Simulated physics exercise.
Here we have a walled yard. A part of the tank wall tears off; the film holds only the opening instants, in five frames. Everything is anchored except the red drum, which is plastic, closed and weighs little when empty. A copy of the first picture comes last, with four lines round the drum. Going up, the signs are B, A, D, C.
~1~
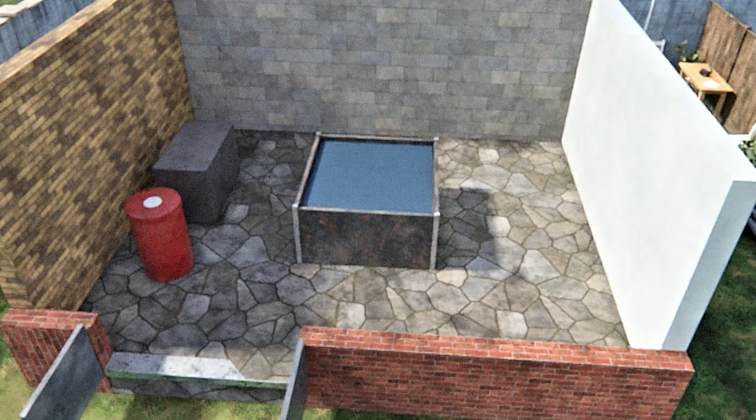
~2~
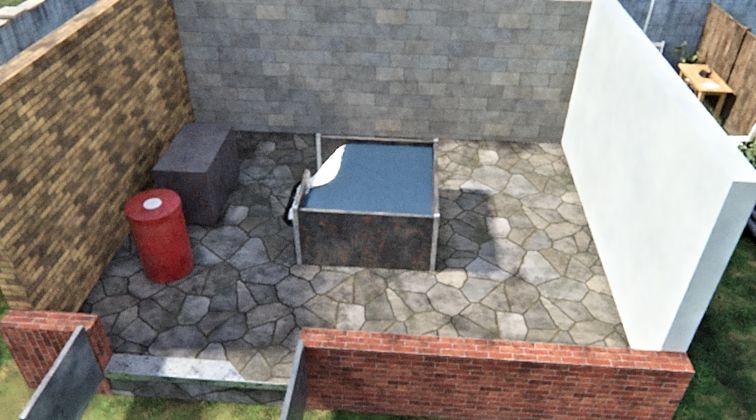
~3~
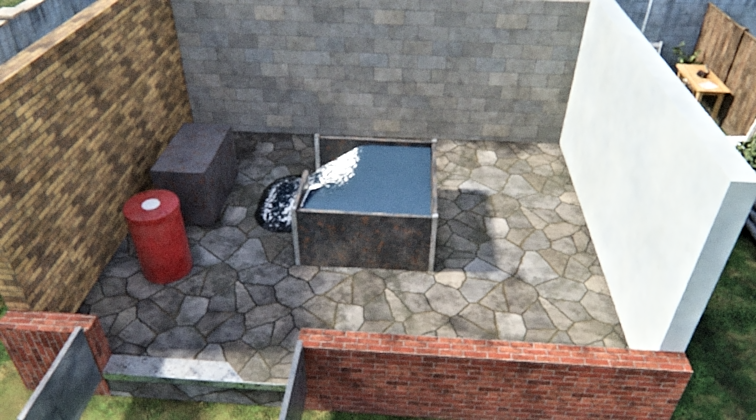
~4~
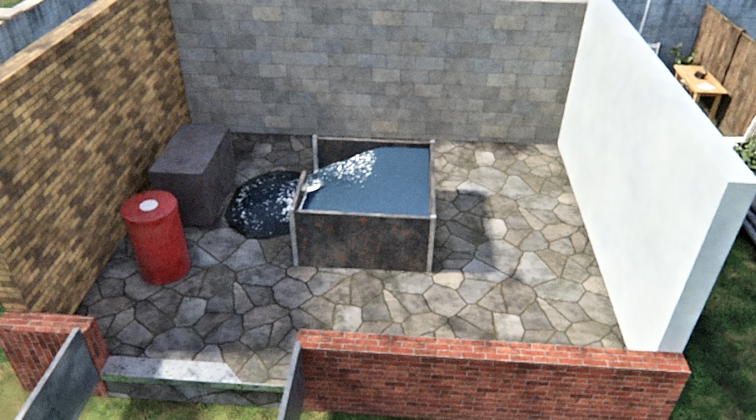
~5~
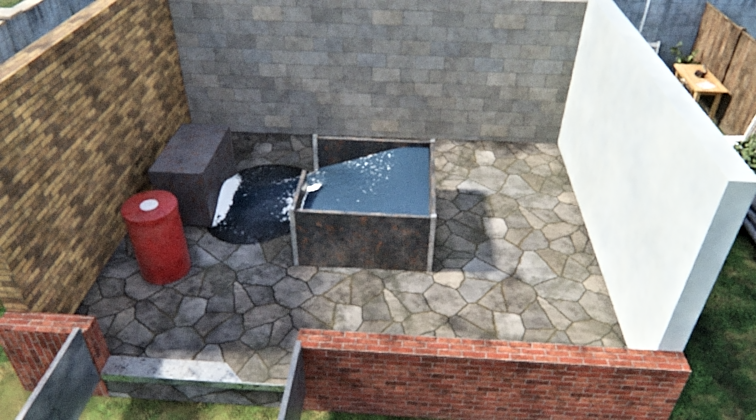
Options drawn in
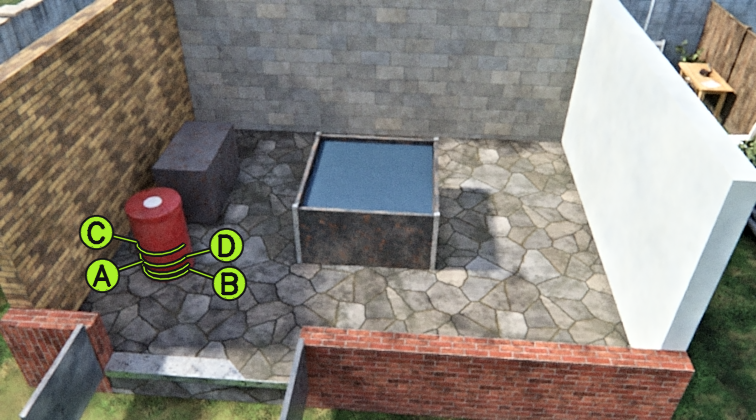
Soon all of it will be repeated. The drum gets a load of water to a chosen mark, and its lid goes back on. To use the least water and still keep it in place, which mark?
The limit is D.
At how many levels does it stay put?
Two of the four.
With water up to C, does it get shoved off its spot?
No, that is safe.
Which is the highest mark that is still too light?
It is A.
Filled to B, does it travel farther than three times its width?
Yes, clearly.
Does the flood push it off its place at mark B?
Yes, it does.
On the marked copy, A at (159, 274); B at (160, 279); C at (153, 254); D at (157, 266); from the bottom up B, A, D, C.
With A, it is pushed about twice its own width away.
With B, it is washed out through the gate.
With C, it does not move.
With D, it does not move.
